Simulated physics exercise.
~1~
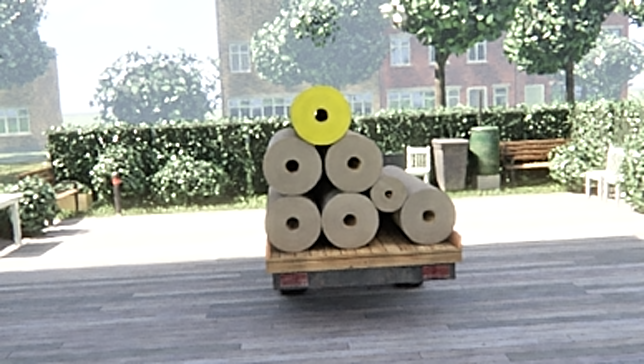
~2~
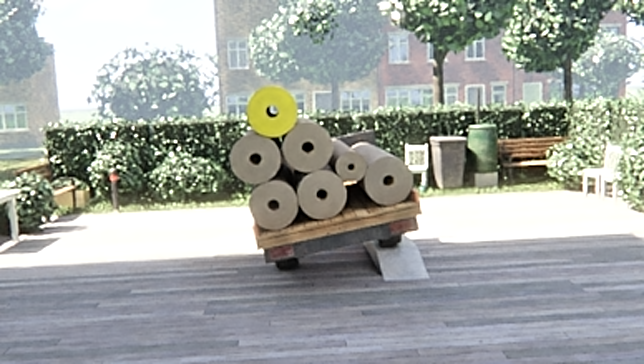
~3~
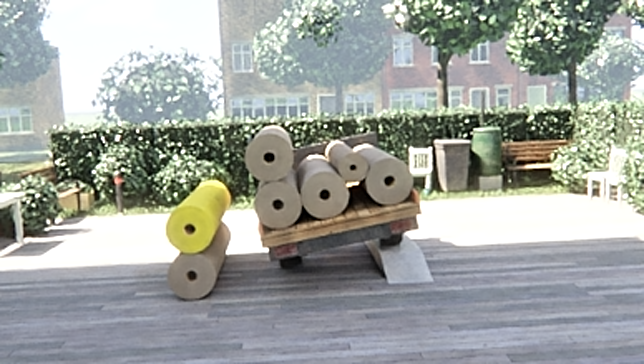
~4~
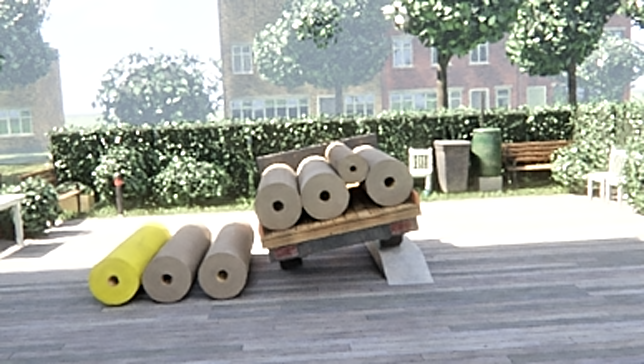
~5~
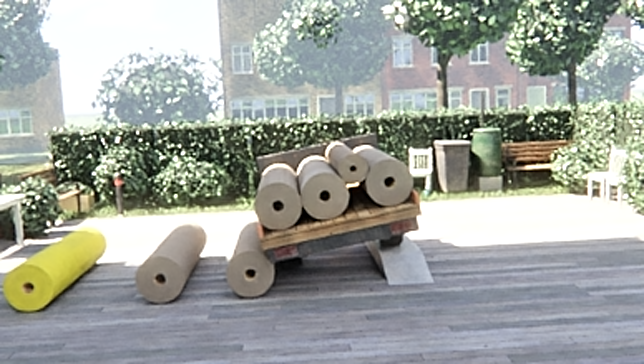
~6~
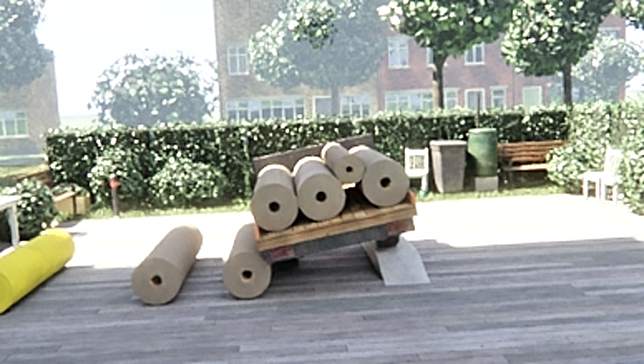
A small trailer stacked with big rolls rode up a ramp on its right side and tilted left, so the yellow roll on top and two brown ones tumbled off, the yellow rolling away to the left while four stayed aboard.
